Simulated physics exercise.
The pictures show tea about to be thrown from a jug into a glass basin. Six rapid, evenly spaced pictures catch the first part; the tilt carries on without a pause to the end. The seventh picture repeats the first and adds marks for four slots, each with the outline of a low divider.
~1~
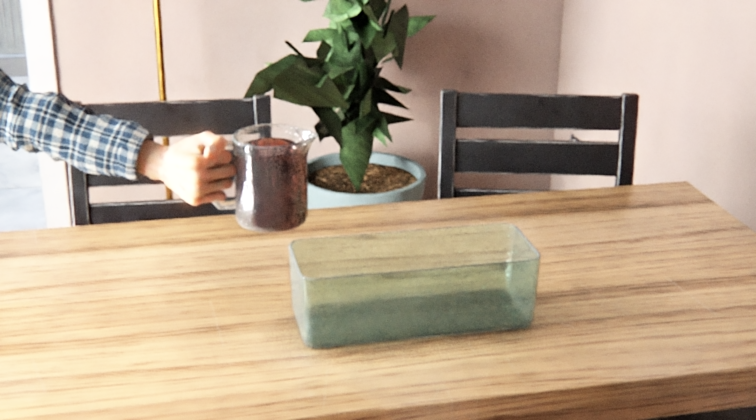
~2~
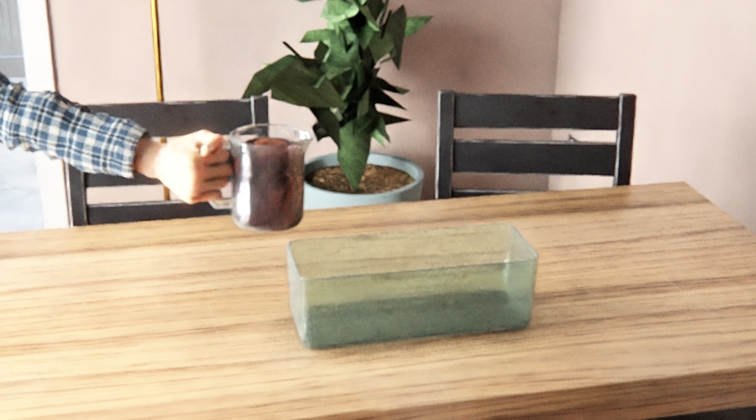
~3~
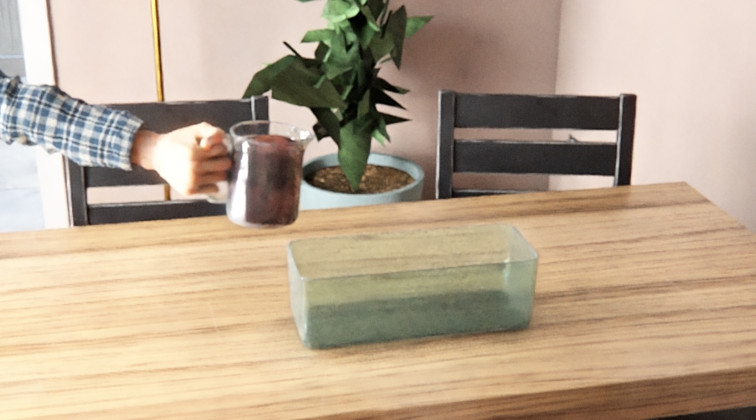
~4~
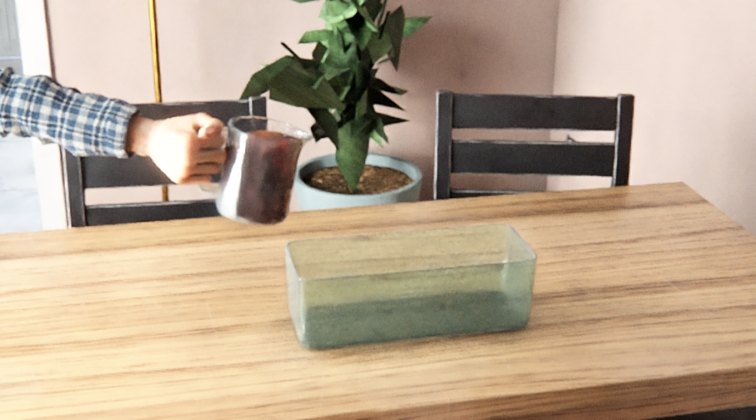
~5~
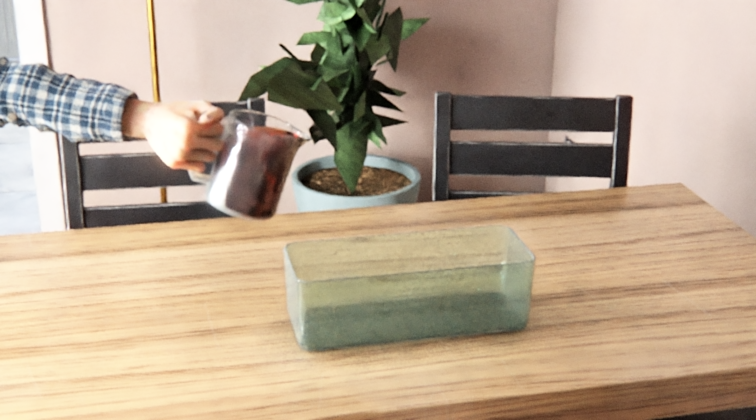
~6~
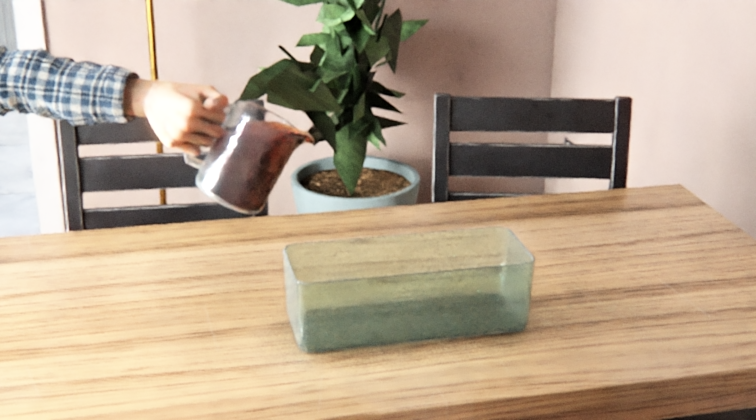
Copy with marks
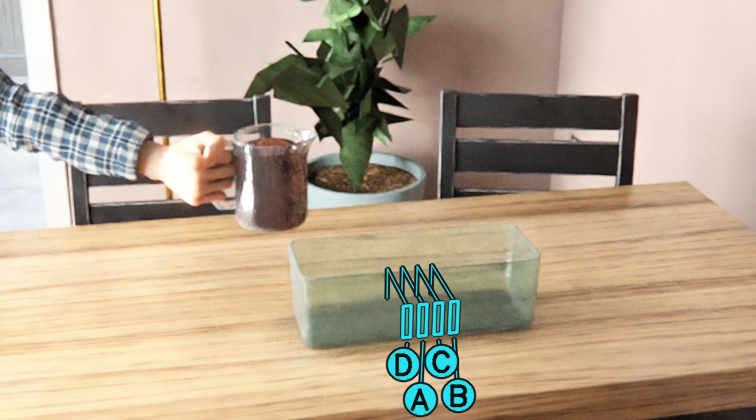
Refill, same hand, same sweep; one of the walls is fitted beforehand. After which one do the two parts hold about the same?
It is D.
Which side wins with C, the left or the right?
The left side.
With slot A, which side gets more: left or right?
More ends on the left.
On the marked copy, A at (423, 341); B at (454, 338); C at (438, 340); D at (407, 343).
With A, about 85 % ends left of the wall and 9 % right of it; 5 % is lost outside.
With B, about 89 % ends left of the wall and 6 % right of it; 5 % is lost outside.
With C, about 89 % ends left of the wall and 4 % right of it; 6 % is lost outside.
With D, about 46 % ends left of the wall and 51 % right of it; 4 % is lost outside.
